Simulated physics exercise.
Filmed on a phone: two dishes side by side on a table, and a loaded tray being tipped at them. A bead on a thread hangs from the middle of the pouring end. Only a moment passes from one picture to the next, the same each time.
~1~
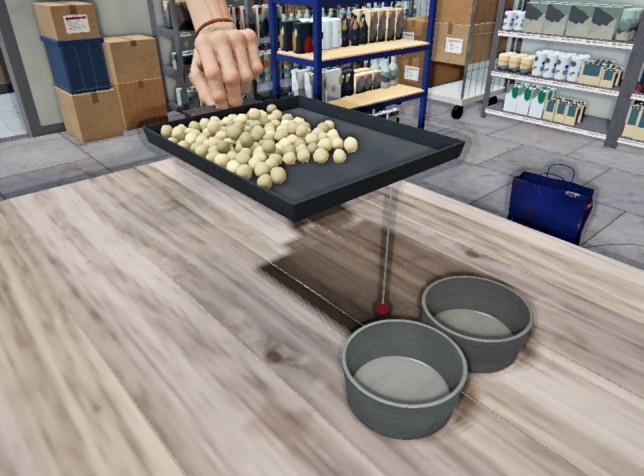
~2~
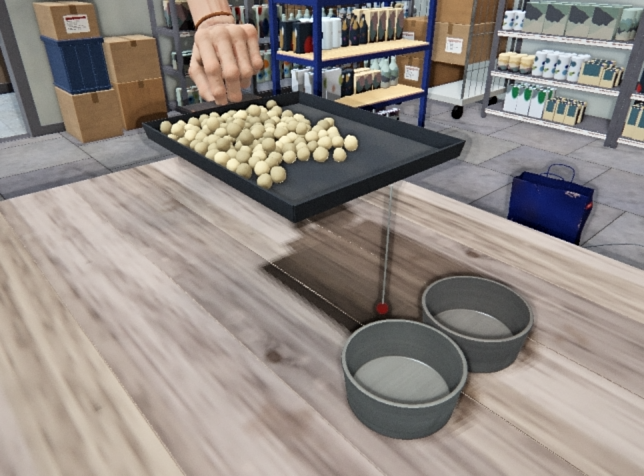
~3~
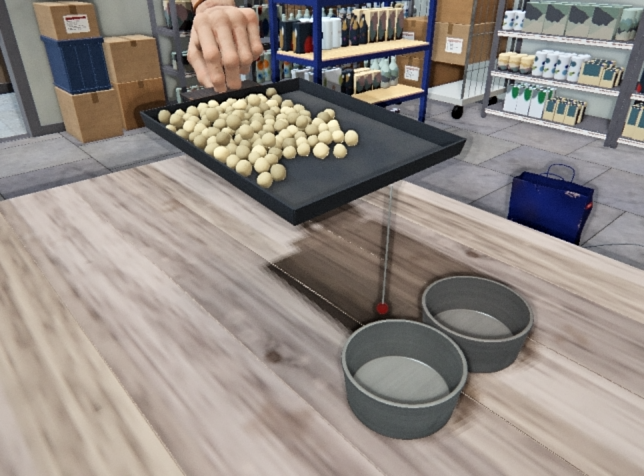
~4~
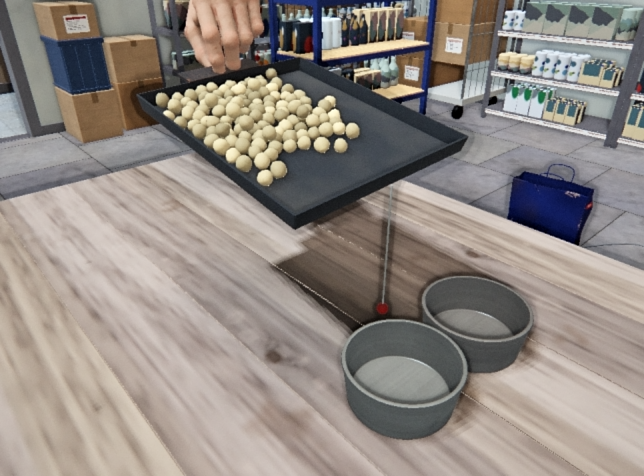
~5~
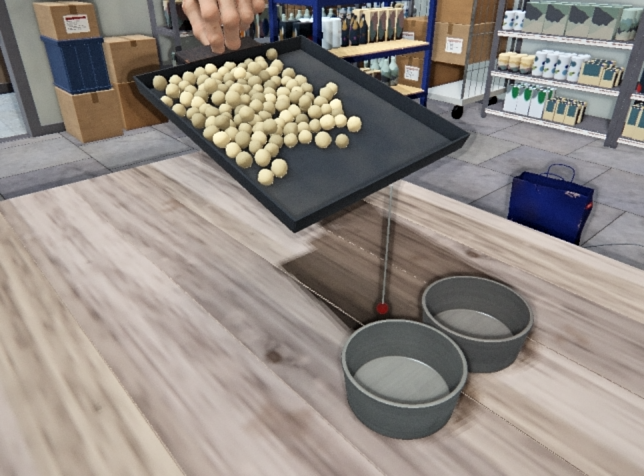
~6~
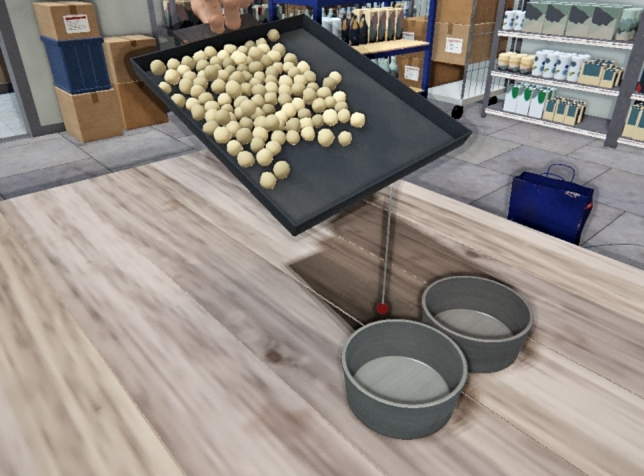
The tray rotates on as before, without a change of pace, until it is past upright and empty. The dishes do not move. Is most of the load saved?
The two hold only the smaller part of the load.
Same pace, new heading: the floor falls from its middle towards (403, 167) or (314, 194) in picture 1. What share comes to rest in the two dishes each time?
Near 80 % and 20 %.
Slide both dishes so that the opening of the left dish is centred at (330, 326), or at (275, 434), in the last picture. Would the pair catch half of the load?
The first try: Less than half. The second: The larger part.
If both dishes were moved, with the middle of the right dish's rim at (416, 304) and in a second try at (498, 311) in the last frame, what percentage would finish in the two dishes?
In turn 40 and 30 in a hundred.
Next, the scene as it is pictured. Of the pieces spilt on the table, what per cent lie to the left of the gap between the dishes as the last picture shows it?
Near 80 %.
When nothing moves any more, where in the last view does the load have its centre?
Around (368, 428).
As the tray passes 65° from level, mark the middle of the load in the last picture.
Around (322, 160).
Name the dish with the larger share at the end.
More ends in the dish on the left.
Shortly afterwards, tray tipped steeply; the bulk on the tray; only a few outside both; a little in the air.
Next, tray tipped past a quarter turn; the bulk on the tray; a little in the left dish; a little outside both; only a few in the air.
Some moments later, tray tipped past a quarter turn; near a third in the left dish; near two thirds outside both.
In the end, tray tipped past a quarter turn; near a third in the left dish; none at all in the right dish; near two thirds outside both.
